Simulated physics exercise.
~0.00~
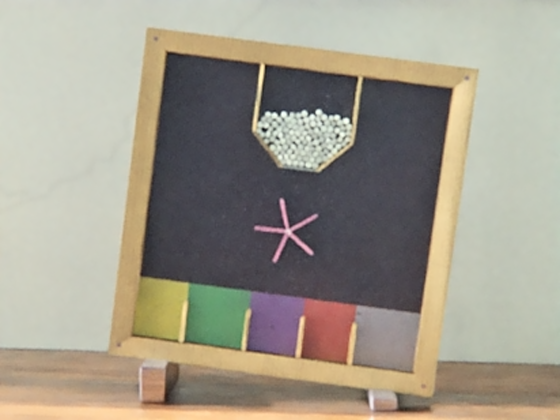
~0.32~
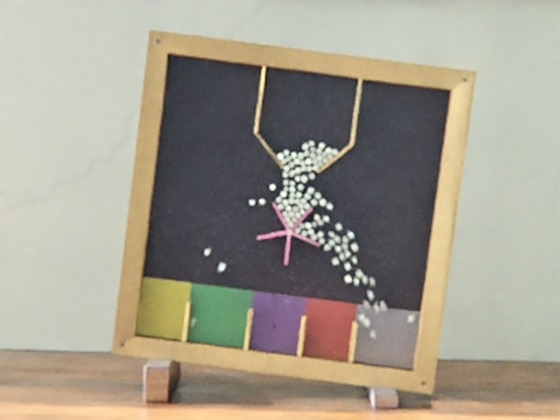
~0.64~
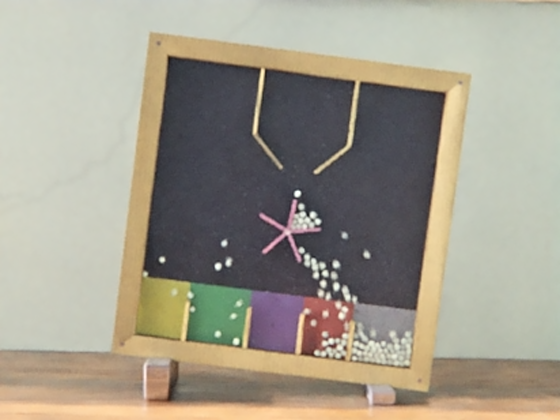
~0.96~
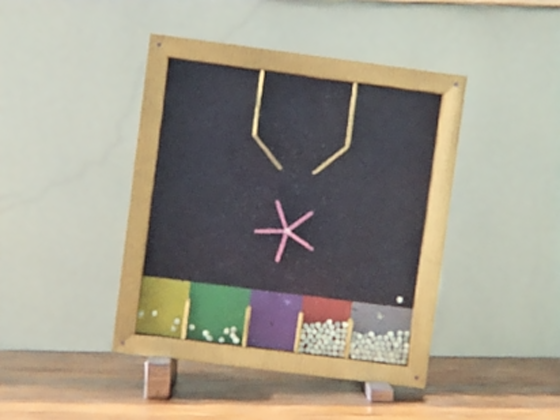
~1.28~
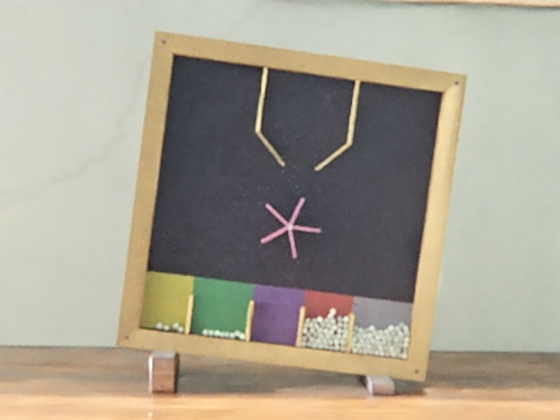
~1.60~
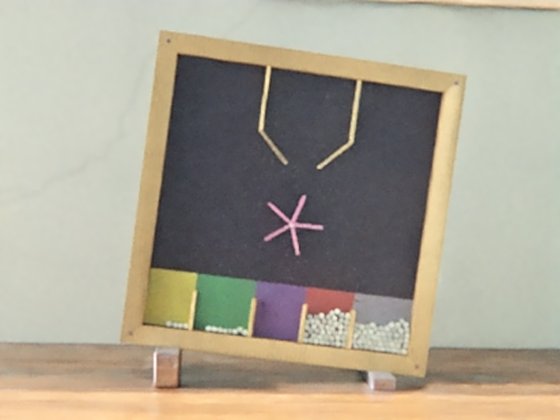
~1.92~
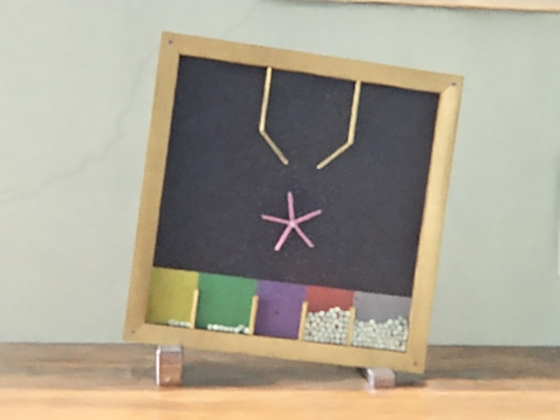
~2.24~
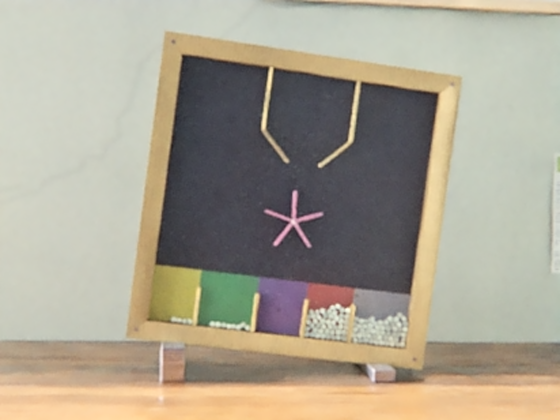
White beads pouring from a hopper over a turning pink star, settling mostly in the grey and red bins, purple left empty.
